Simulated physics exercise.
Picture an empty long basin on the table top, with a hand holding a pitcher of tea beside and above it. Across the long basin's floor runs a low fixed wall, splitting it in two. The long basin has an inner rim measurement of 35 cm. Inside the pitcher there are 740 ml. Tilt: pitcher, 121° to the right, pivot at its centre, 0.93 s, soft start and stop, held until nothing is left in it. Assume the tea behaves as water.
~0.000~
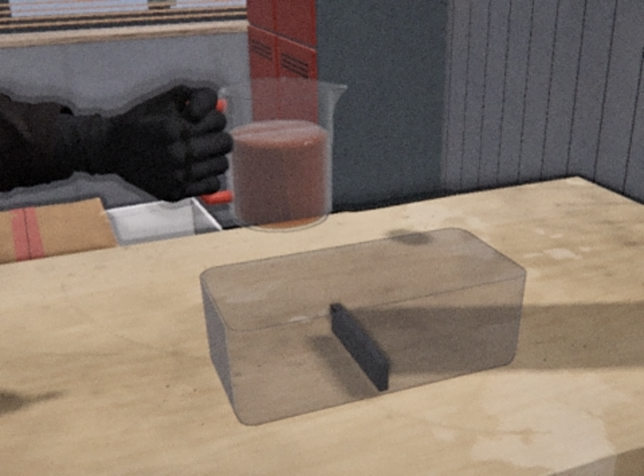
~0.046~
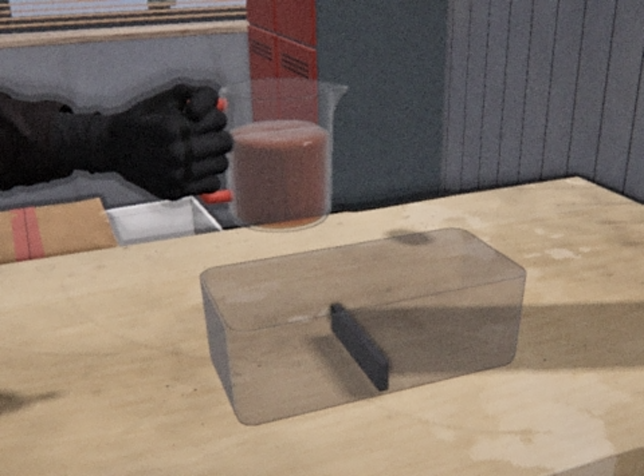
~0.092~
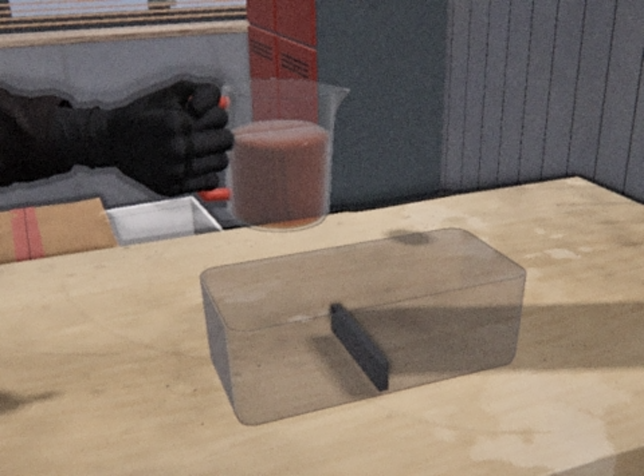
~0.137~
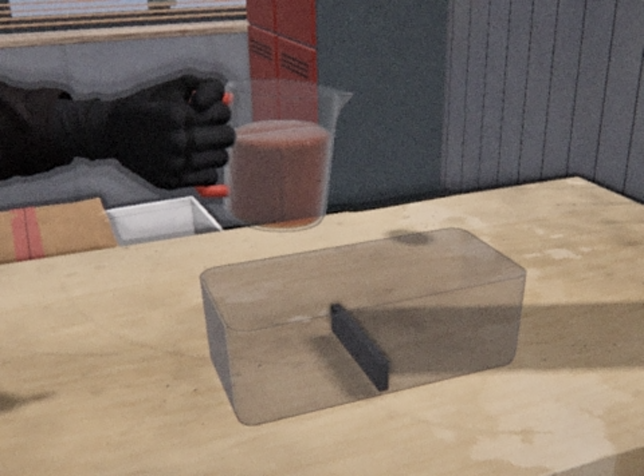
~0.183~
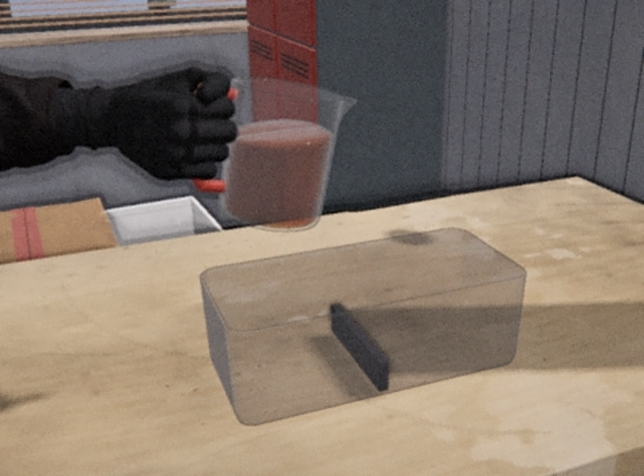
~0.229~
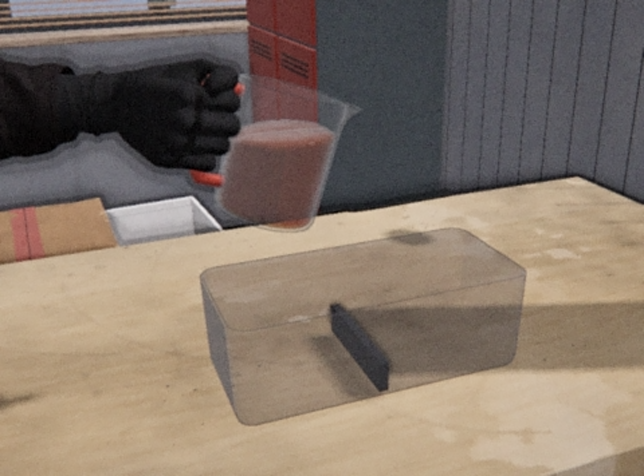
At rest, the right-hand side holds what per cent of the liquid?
It holds some 87 in every hundred.
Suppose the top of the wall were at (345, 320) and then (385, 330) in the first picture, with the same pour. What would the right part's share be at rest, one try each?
Around 90 and 60 percent, in that order.
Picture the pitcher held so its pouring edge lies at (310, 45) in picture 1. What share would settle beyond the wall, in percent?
It would then come to around 65 percent.
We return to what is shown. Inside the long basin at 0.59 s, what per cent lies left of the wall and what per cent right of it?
Lab note: Left near 0, right near 2.
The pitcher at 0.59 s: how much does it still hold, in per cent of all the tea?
I reckon about 80 in a hundred is still held.
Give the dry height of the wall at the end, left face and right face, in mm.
I'd say some 34 mm on the left and some 12 mm on the right.
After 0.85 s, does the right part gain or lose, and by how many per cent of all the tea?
Change: Increase, about 22.
By 0.59 s the tilt is 85° and 81 per cent is still to pour, 0 is left of the wall and 2 right of it.
By 0.85 s the tilt is 119° and 14 per cent is still to pour, 2 is left of the wall and 65 right of it.
By 1.13 s the tilt is 121° and 0 per cent is still to pour, 10 is left of the wall and 87 right of it.
By 1.43 s the tilt is 121° and 0 per cent is still to pour, 10 is left of the wall and 87 right of it.
At rest 11 per cent lies left of the wall, 87 right of it and 3 outside.
